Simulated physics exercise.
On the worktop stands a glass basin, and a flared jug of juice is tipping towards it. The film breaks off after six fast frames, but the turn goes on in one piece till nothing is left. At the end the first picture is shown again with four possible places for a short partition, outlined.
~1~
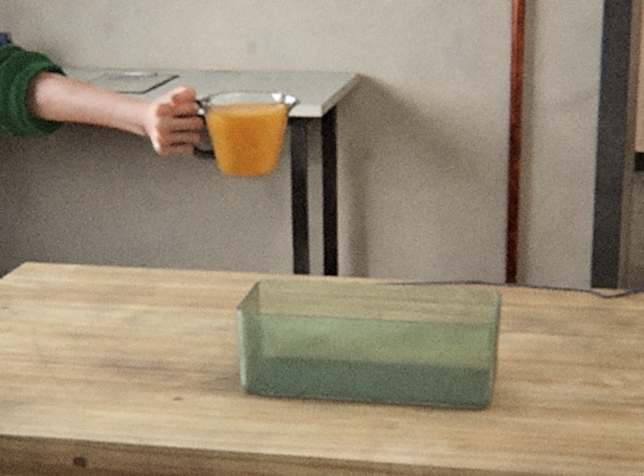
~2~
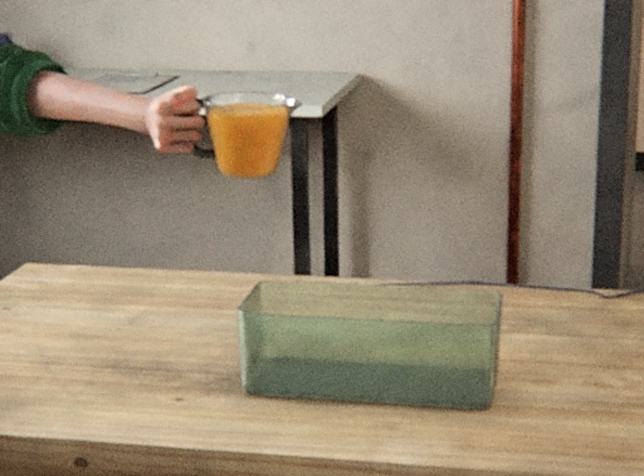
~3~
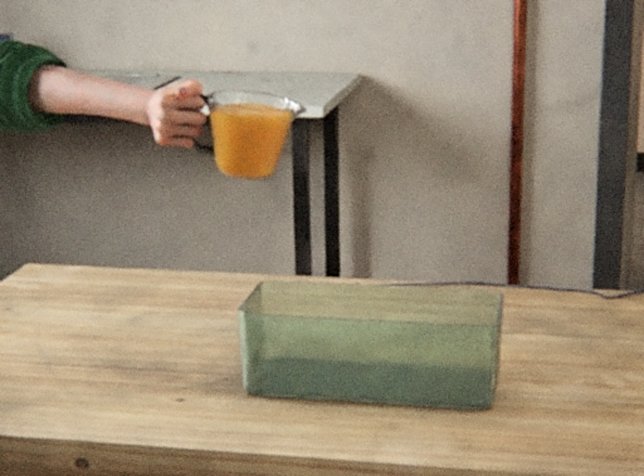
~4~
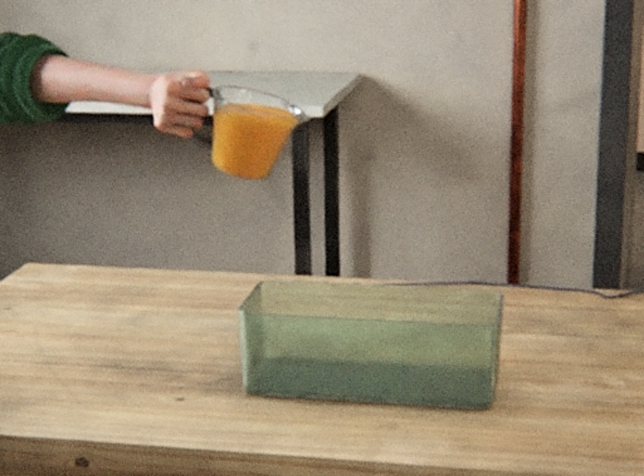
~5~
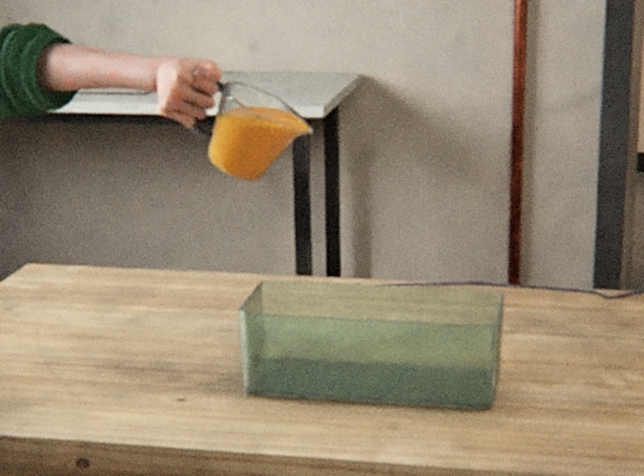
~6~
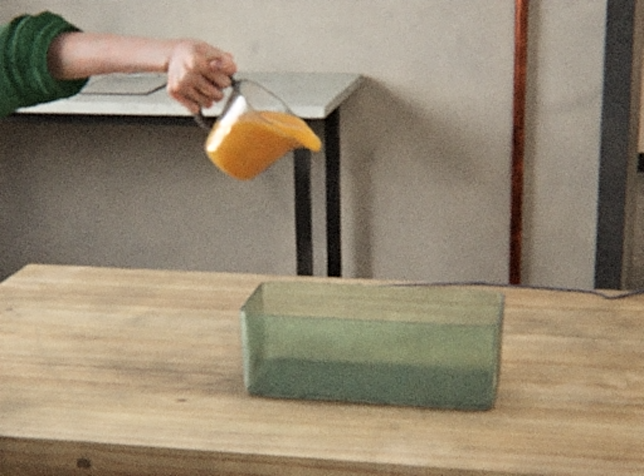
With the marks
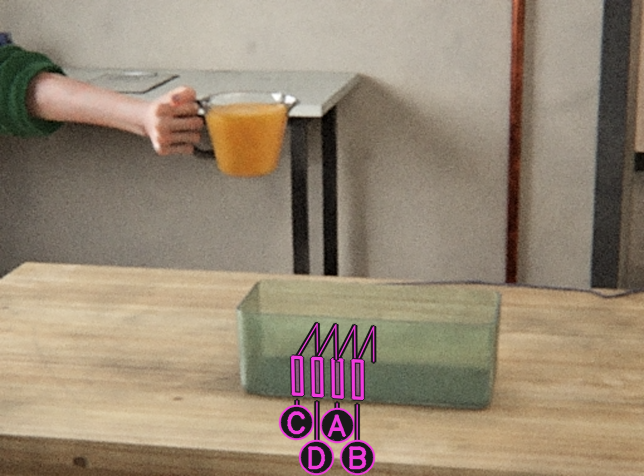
A hand reaching in from the left in a green sleeve holds a clear, flared jug of orange juice above a pale wooden worktop, seen from slightly above by a still camera. A greenish glass basin stands on the worktop, before a grey table, a plain wall and a reddish pipe. The jug starts upright, then the hand tilts it steadily rightward until juice edges over its lip.
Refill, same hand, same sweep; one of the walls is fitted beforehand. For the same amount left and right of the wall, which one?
The best position is A.
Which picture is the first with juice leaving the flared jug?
In picture 6.
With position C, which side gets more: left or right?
More ends on the right.
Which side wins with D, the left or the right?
The right one.
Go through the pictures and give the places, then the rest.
Upright, lip at (299, 102); basin from (242, 390) to (492, 406); nothing has left yet, in the first frame.
Upright, lip at (301, 104); nothing has left yet, in the second frame.
Tipped about 7°, lip at (305, 110); nothing has left yet, in the third frame.
Tipped about 16°, lip at (308, 119); nothing has left yet, in the fourth frame.
Tipped about 28°, lip at (311, 132); nothing has left yet, in the fifth frame.
Tipped about 41°, lip at (312, 147); juice is over the lip, down to (312, 147), in the sixth frame.
In magenta, A at (337, 403); B at (357, 404); C at (296, 400); D at (316, 401).
With A, about 48 % ends left of the wall and 46 % right of it; 6 % is lost outside.
With B, about 71 % ends left of the wall and 19 % right of it; 10 % is lost outside.
With C, about 5 % ends left of the wall and 89 % right of it; 6 % is lost outside.
With D, about 24 % ends left of the wall and 72 % right of it; 4 % is lost outside.
